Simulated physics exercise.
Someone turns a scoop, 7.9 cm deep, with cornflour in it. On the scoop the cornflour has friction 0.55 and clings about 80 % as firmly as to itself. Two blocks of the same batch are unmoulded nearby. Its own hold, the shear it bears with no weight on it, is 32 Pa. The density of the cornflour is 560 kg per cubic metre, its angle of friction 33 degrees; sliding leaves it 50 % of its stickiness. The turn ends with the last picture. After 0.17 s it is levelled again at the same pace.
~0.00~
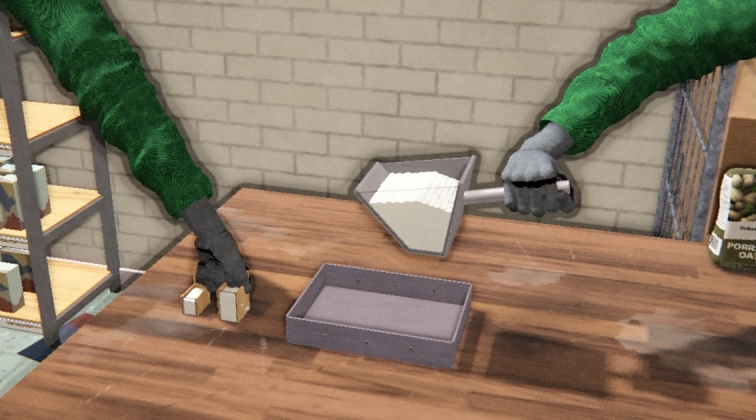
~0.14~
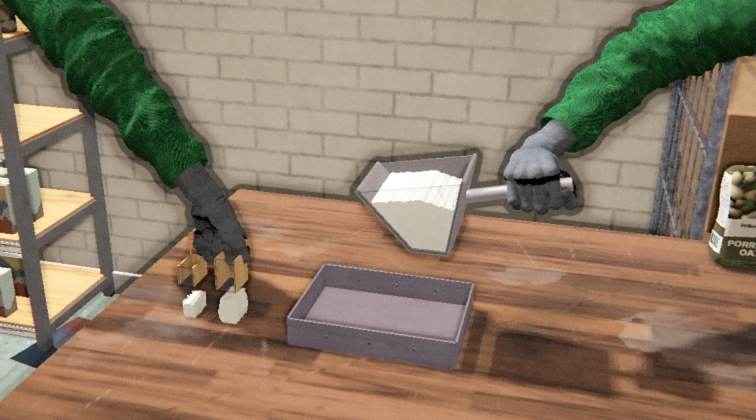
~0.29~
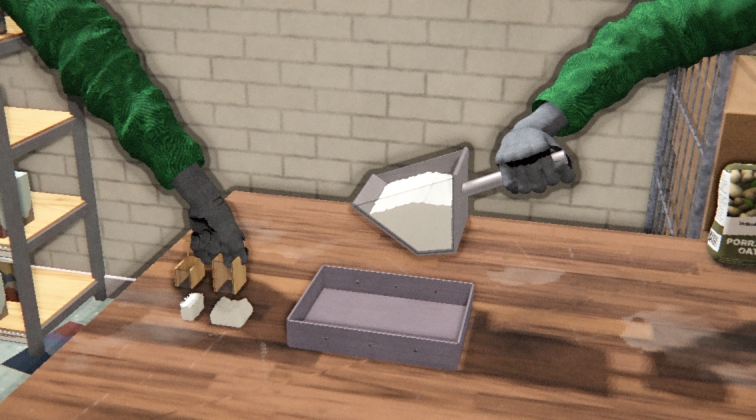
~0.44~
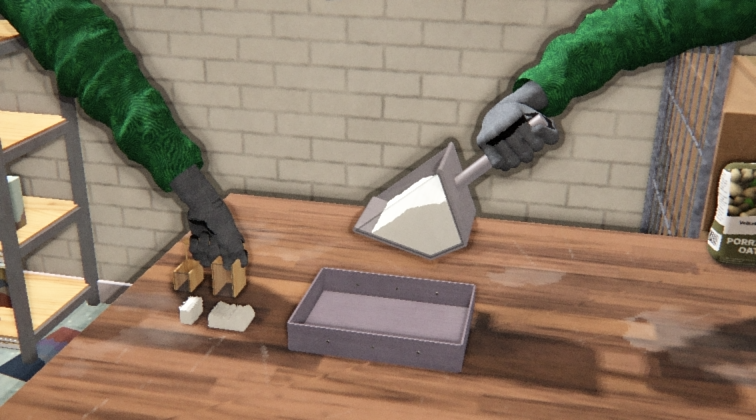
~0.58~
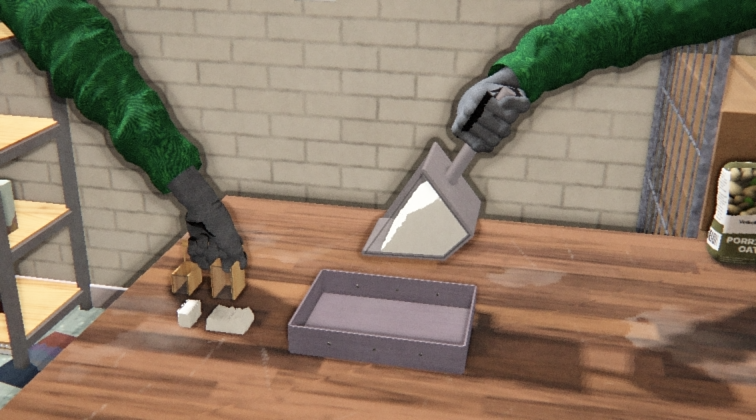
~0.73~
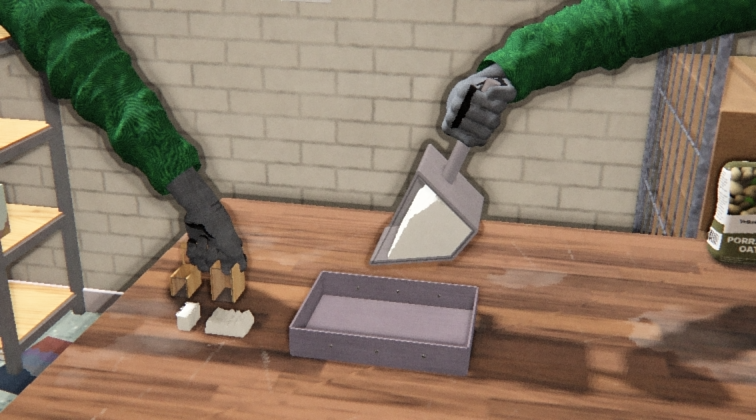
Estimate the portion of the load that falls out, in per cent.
Expect roughly 0 %.
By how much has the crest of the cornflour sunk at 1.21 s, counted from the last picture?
Some 1.0 cm.
After 0.95 s, the scoop is at 54 degrees and 0 % has left it.
After 1.21 s, the scoop is at 27 degrees and 0 % has left it.
After 1.47 s, the scoop is at 1 degrees and 0 % has left it.
After 1.73 s, the scoop is at 0 degrees and 0 % has left it.
After 1.84 s, at the end, the scoop is at 0 degrees and 0 % has left it.
